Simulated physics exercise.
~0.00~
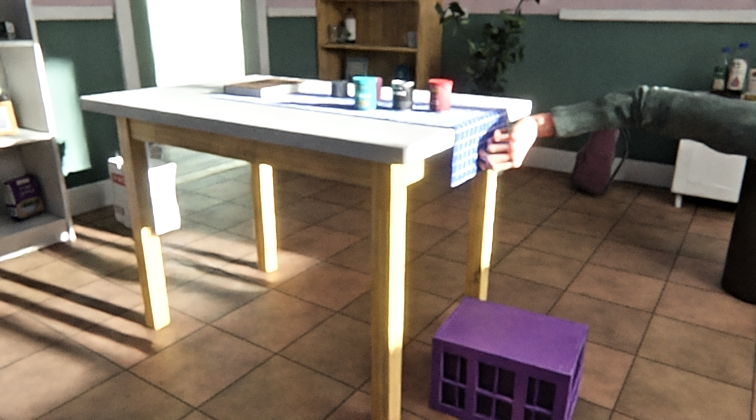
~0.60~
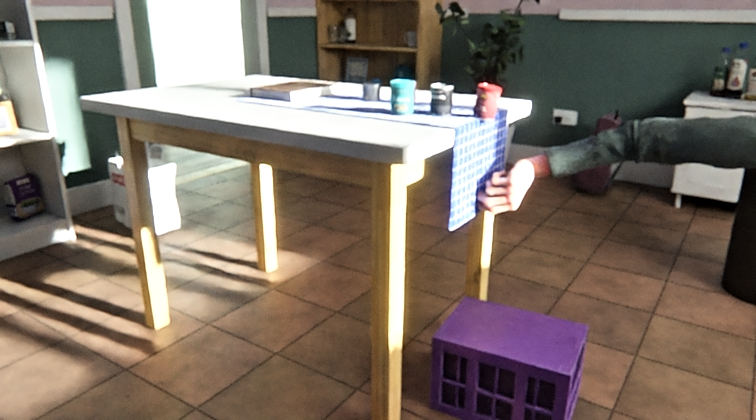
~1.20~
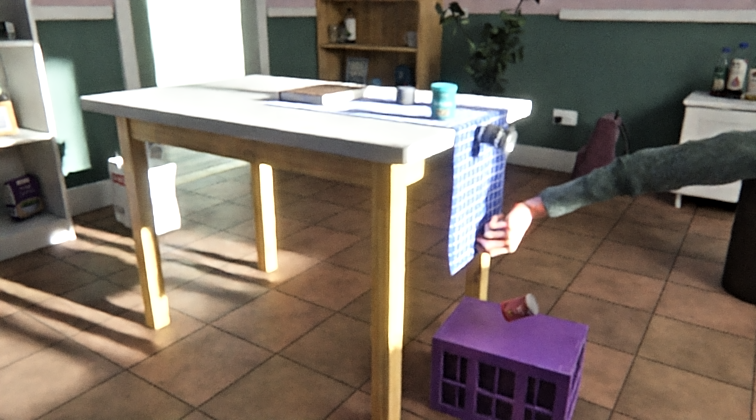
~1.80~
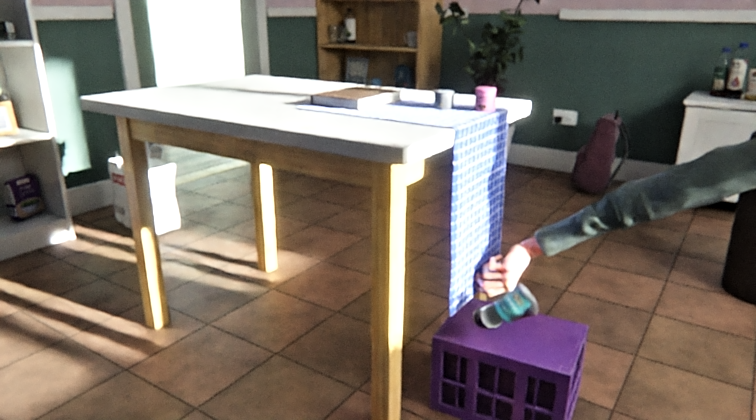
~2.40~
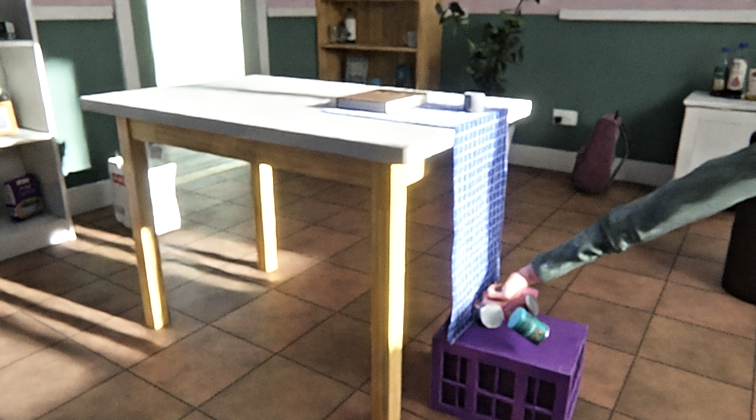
A blue checked runner is drawn slowly off the right end of a white-topped wooden table by a hand reaching in from the right, in a tiled room seen from a still, slightly raised view. On it stand turquoise, black and red cans, small pots and a flat brown object, with a purple crate on the floor below. As the cloth slides, the red can tips over the edge first, and the black and turquoise cans follow it down. A pink pot drops last. Finally the hem rests at the crate under the hand, while the grey pot stays near the table's edge.
